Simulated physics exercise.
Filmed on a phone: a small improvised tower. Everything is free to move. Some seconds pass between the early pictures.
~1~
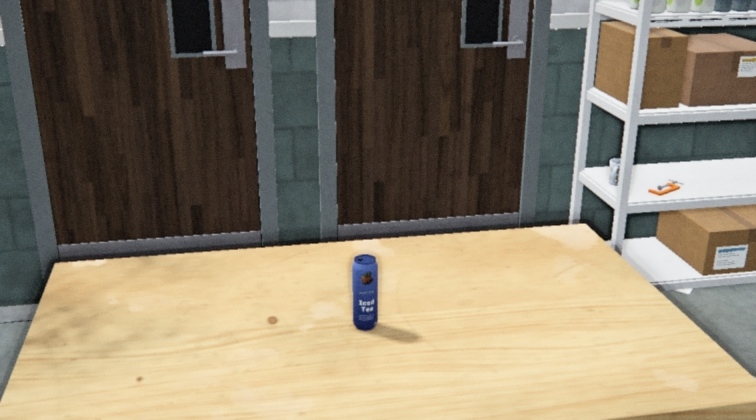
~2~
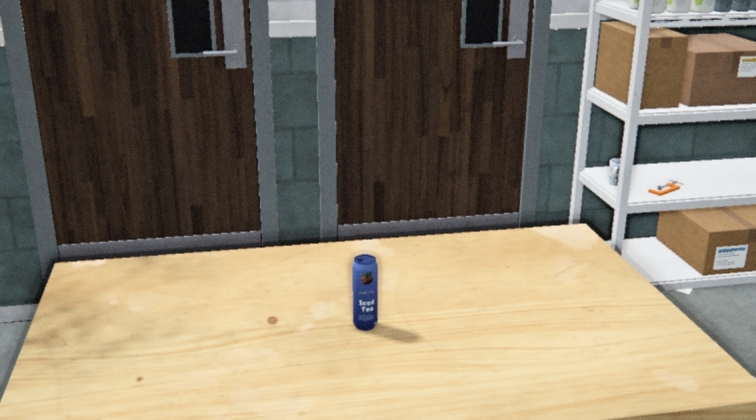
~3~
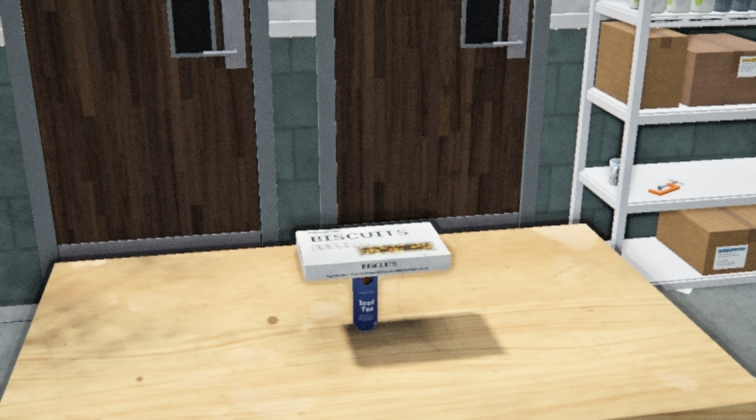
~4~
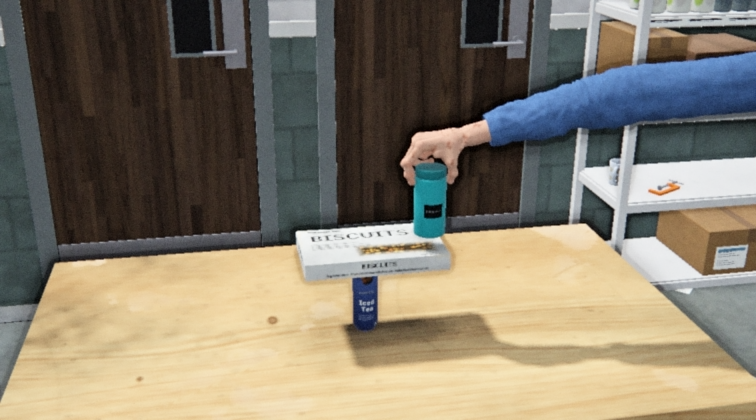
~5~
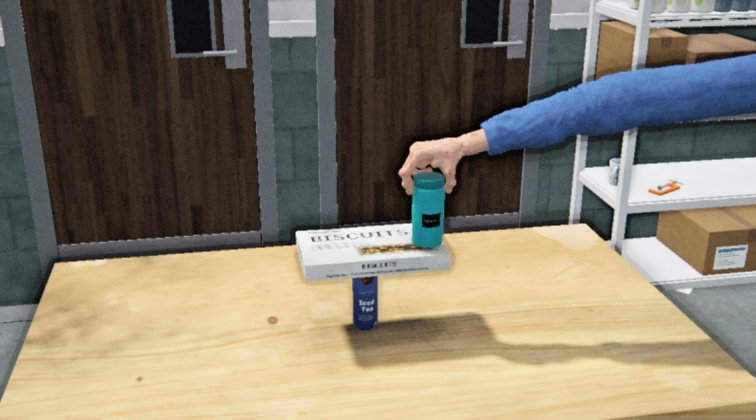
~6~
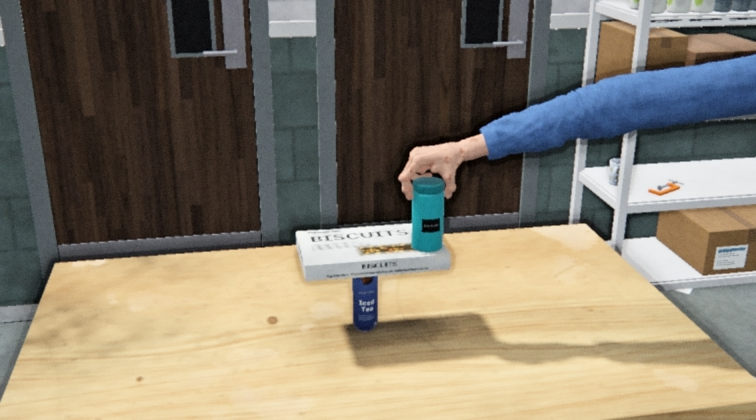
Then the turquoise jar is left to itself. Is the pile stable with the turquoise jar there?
It gives way.
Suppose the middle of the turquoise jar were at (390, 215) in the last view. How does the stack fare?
Then it loses its balance.
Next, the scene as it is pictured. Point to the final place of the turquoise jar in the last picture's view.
Around (476, 324).
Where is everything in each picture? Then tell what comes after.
In the first picture, the last thing is not in view yet; blue can (365, 293).
In the second picture, the last thing is not in view yet; blue can (365, 293).
In the third picture, the last thing is not in view yet; blue can (365, 293).
In the fourth picture, coming down; turquoise jar (430, 200); blue can (365, 293).
In the fifth picture, coming down; turquoise jar (428, 209); blue can (365, 293).
In the sixth picture, set down, still held; turquoise jar (428, 215); blue can (365, 293).
Then, 0.40 s past the last view, turquoise jar now fallen; white packet rocked 64° from its first pose.
Then, 0.50 s past the last view, white packet on its side.
Then, 0.90 s past the last view, white packet now fallen.
Finally, fallen, white packet and turquoise jar; blue can still in place. Final places as the last picture's camera would see them, turquoise jar near (476, 324). The stack loses its balance.
